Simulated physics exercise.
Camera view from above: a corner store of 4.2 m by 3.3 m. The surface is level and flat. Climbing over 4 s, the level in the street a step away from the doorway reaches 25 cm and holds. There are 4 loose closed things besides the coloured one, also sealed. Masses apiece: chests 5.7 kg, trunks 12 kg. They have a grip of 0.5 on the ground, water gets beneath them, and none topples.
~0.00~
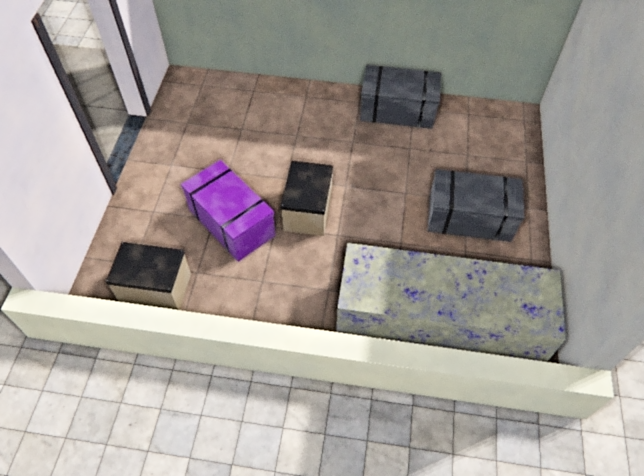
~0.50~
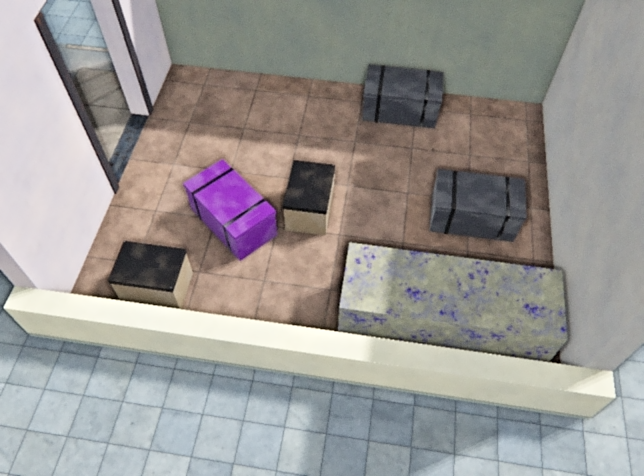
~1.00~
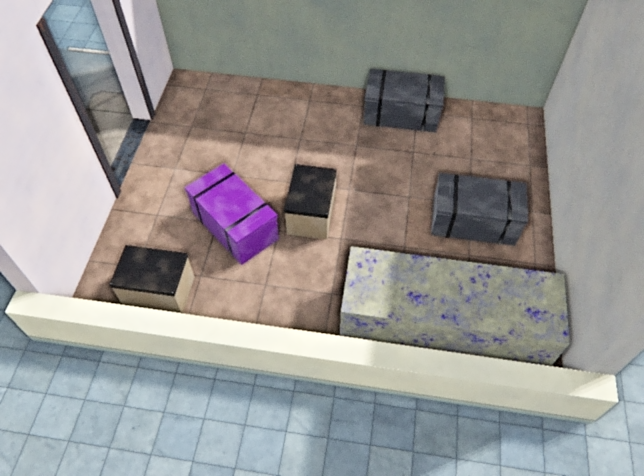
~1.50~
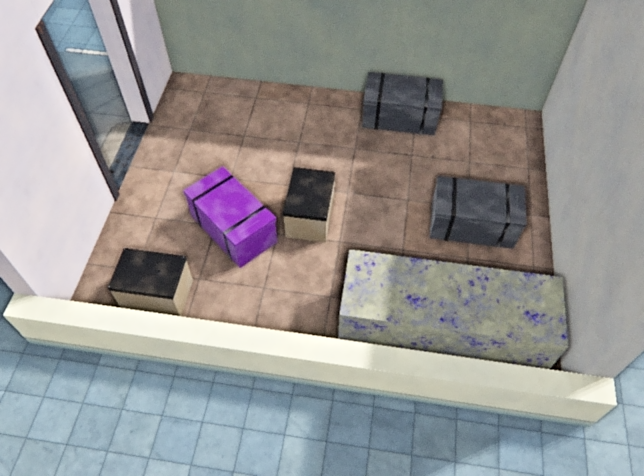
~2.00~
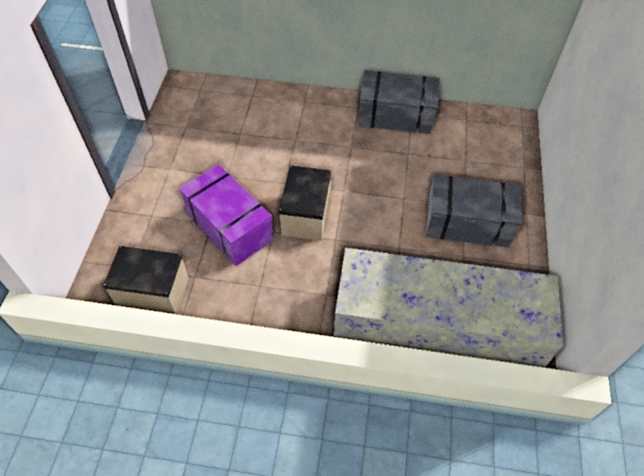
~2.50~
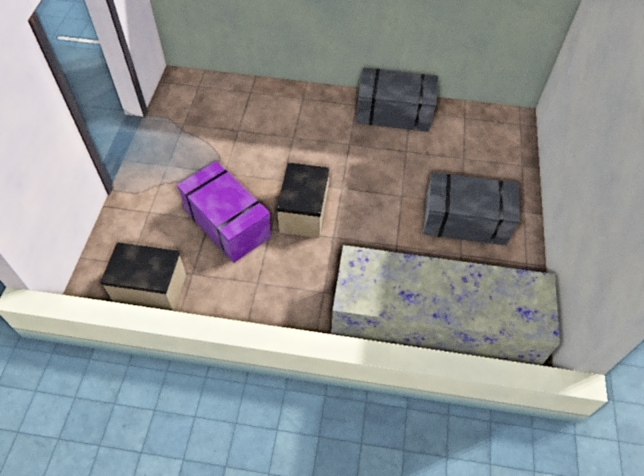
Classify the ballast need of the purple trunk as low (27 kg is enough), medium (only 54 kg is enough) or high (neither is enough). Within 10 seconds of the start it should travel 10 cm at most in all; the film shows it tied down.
Medium.
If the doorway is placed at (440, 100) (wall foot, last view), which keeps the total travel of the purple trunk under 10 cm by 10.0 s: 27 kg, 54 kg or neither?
For that position, the bigger mass alone succeeds.
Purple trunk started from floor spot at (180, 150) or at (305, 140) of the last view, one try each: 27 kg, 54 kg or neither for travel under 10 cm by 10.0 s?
In turn: No mass works; only the heavier mass works.
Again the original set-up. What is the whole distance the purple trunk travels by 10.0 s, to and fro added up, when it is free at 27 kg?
Total path: Roughly 100 cm.
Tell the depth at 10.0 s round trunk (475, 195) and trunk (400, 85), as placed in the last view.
Around 9 cm and 15 cm.
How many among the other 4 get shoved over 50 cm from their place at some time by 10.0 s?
My count gives 4.
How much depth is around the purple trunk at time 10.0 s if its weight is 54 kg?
Roughly 10 cm.
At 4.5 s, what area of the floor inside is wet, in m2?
My estimate is roughly 7.0 m2.
After 3.5 s the purple trunk would be 0 cm from its start with 27 kg and 0 cm from its start with 54 kg; 3 cm of water round it then.
After 4.5 s the purple trunk would be 3 cm from its start with 27 kg and 0 cm from its start with 54 kg; 4 cm of water round it then.
After 7.0 s the purple trunk would be 34 cm from its start with 27 kg and 0 cm from its start with 54 kg; 5 cm of water round it then.
After 10.0 s the purple trunk would be 95 cm from its start with 27 kg and 0 cm from its start with 54 kg; 10 cm of water round it then.
